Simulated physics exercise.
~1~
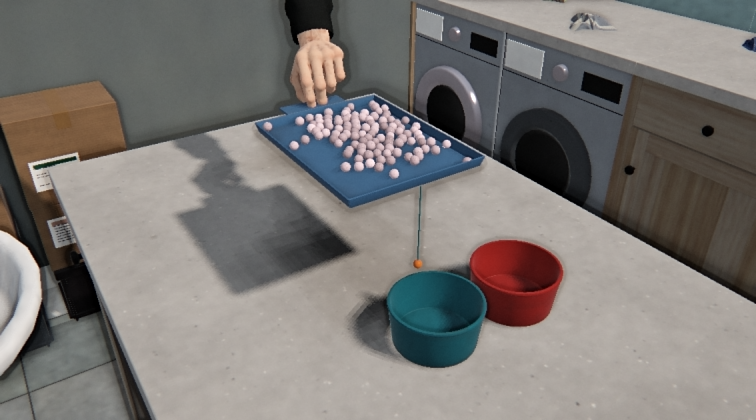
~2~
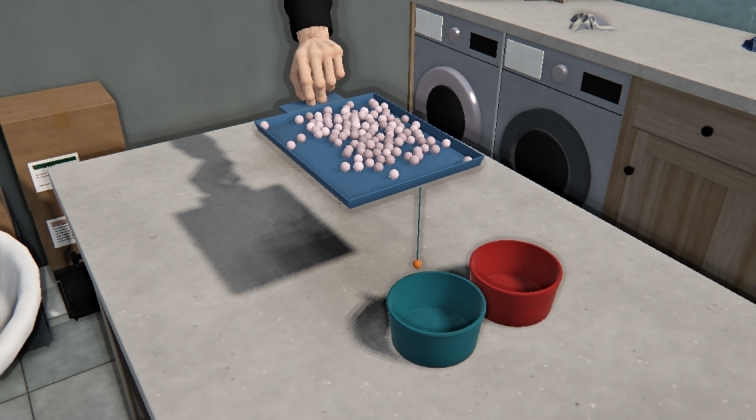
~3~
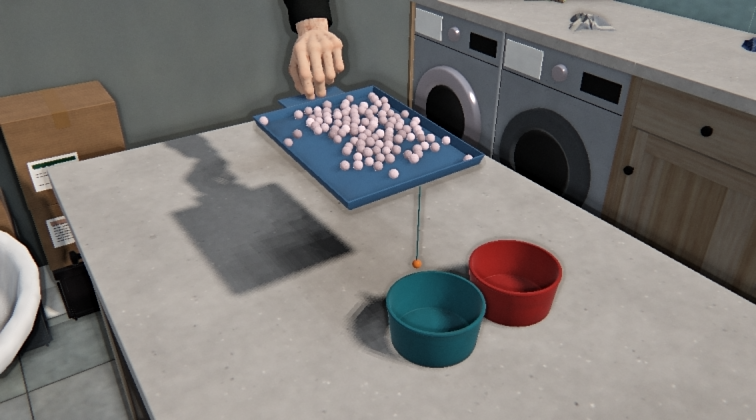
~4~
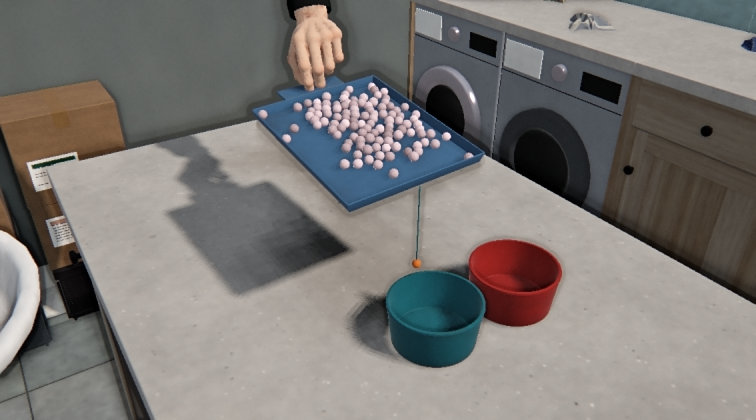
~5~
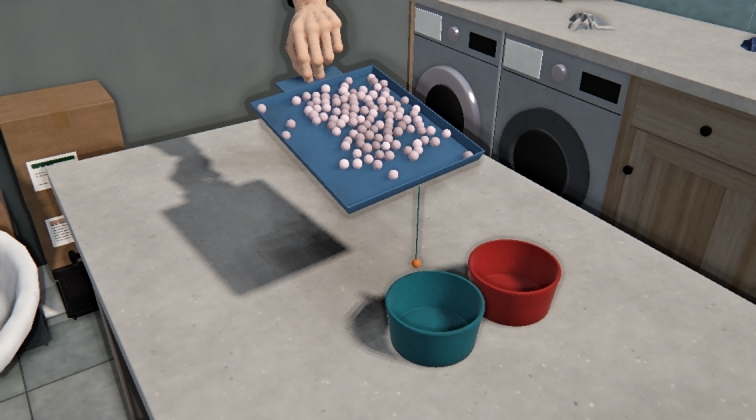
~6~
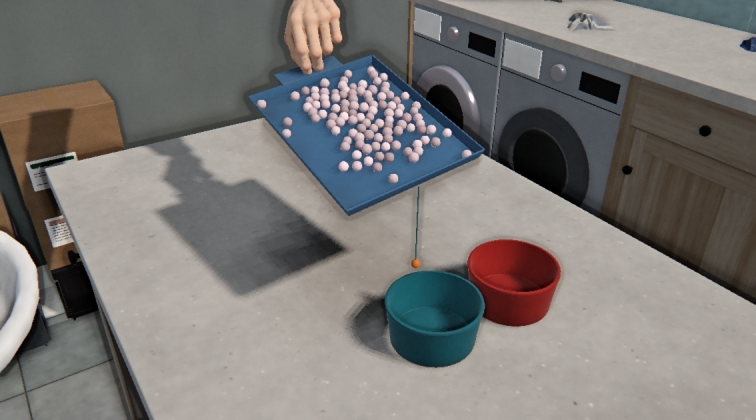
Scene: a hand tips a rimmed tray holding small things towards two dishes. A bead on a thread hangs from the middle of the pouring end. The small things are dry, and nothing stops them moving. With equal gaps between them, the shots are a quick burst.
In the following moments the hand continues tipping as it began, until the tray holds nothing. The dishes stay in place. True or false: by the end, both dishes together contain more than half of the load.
False.
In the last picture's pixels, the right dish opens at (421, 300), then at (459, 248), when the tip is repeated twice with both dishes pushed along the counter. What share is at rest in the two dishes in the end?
In order: 60 percent and 50 percent.
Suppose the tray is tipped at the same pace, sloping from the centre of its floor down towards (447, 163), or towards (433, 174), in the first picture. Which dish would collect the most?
For the first slope the righthand dish, for the second the righthand dish.
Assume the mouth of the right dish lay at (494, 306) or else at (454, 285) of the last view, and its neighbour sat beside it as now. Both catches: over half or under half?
Result, first setup: A minority share; second setup: A majority share.
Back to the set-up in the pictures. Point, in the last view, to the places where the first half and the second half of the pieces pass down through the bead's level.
I'd place the first part at (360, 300) and the rest at (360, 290).
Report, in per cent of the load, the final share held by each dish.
Estimate - left dish 20 percent, right dish 0 percent.
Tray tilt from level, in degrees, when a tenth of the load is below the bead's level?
It's turned some 45 degrees by then.
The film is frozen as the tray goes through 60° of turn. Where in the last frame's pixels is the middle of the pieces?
At about (367, 221).
Just after the last frame, tray tipped steeply; roughly half on the tray; about a tenth in the left dish; roughly a quarter outside both; about a tenth in the air.
A moment on, tray tipped right over; about a tenth in the left dish; the larger part outside both; just a few in the air.
Further on, tray tipped past a quarter turn; about a tenth in the left dish; the larger part outside both.
When it is over, tray tipped past a quarter turn; about a tenth in the left dish; not one in the right dish; the larger part outside both.
